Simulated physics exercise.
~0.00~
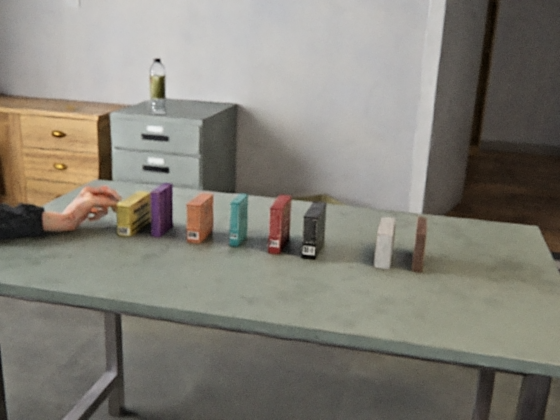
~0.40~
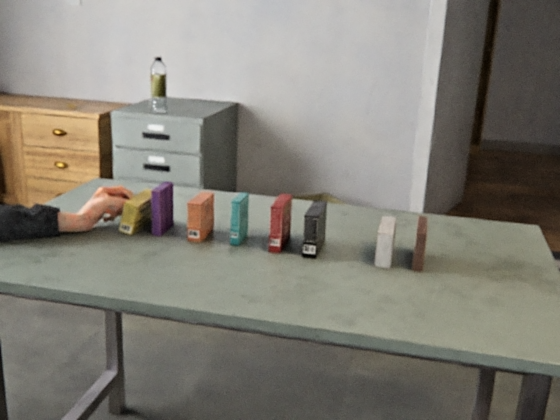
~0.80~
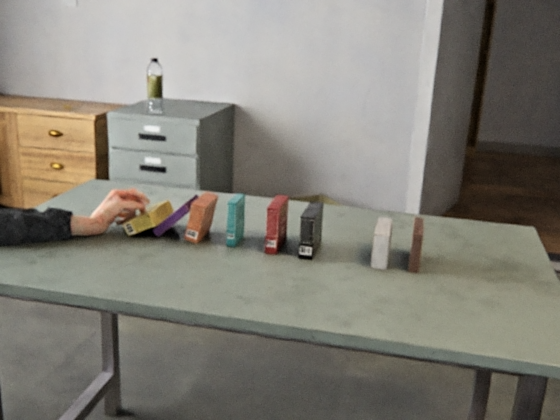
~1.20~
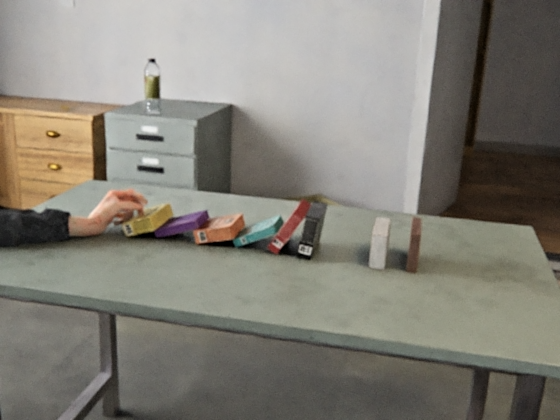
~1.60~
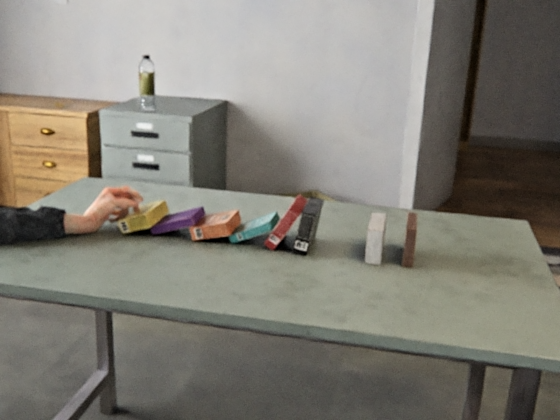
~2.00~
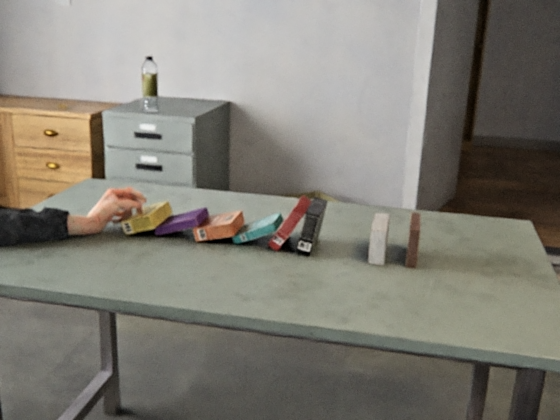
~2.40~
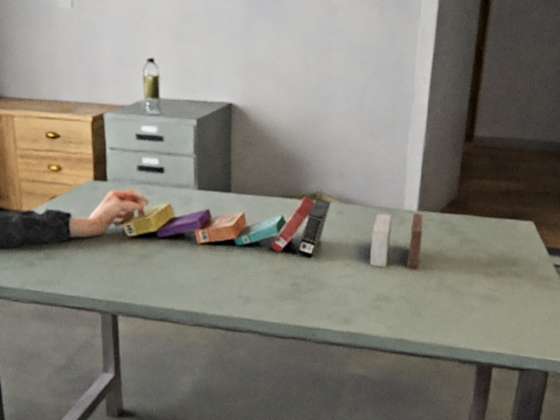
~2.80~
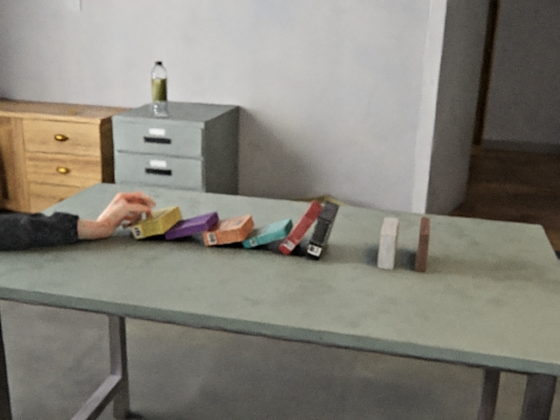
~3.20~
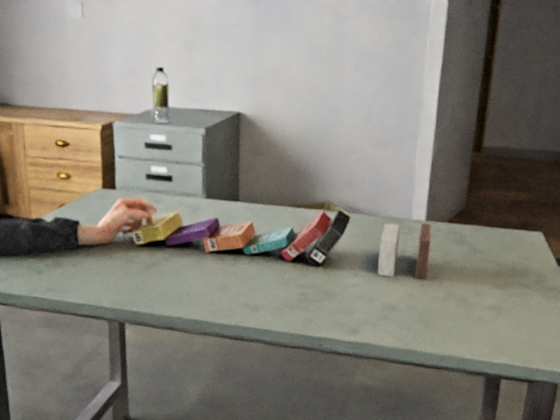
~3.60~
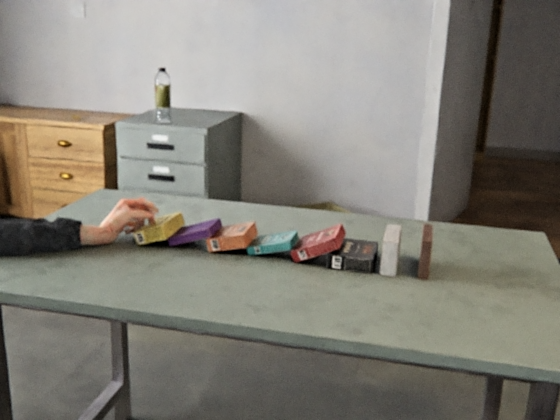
Yellow packet tipped by a hand, toppling purple, orange, turquoise, red and black ones rightward, leaving white and brown pieces standing.
